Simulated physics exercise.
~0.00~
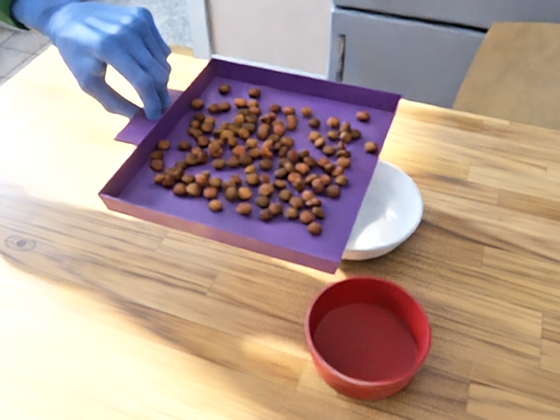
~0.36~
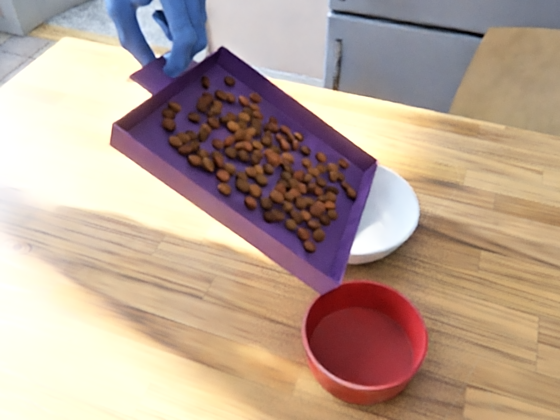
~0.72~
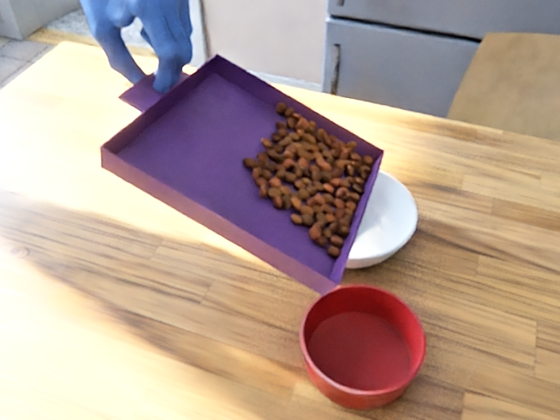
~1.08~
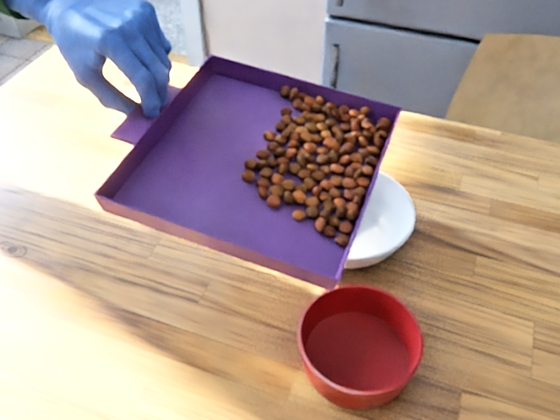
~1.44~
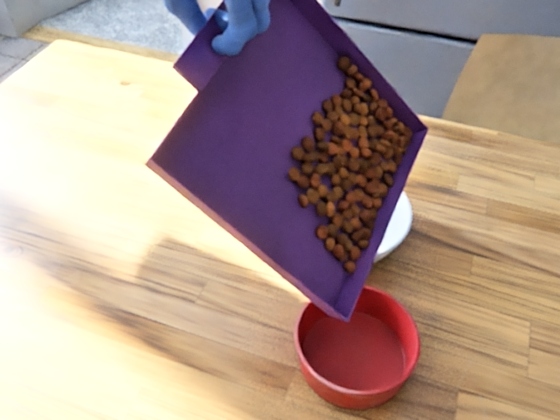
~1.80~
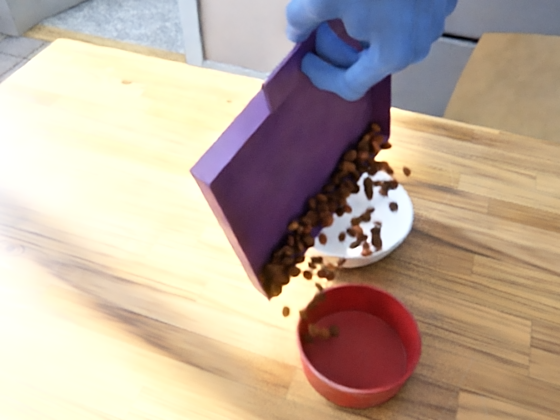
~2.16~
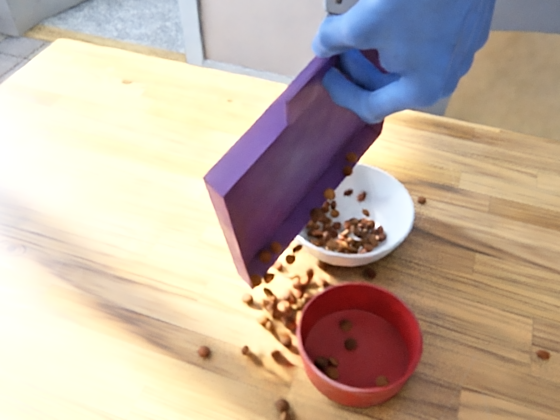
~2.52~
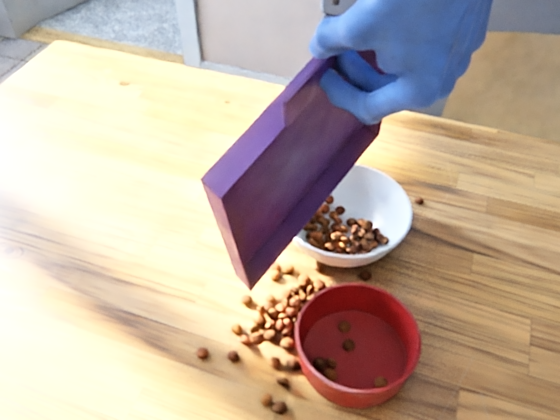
A blue-gloved hand holds a purple tray of brown kibble above a pale wooden table, seen from above at an angle, with grey cabinets behind. A white bowl sits partly hidden beneath the tray, and a red dish stands nearer the viewer. The hand tips the tray to the right, and the kibble slides into a heap along that side. The tray comes back nearly level, then tilts steeply until the pieces pour over its edge. It ends empty and upended, with much kibble in the white bowl, a few pieces in the red dish, and many scattered on the table.
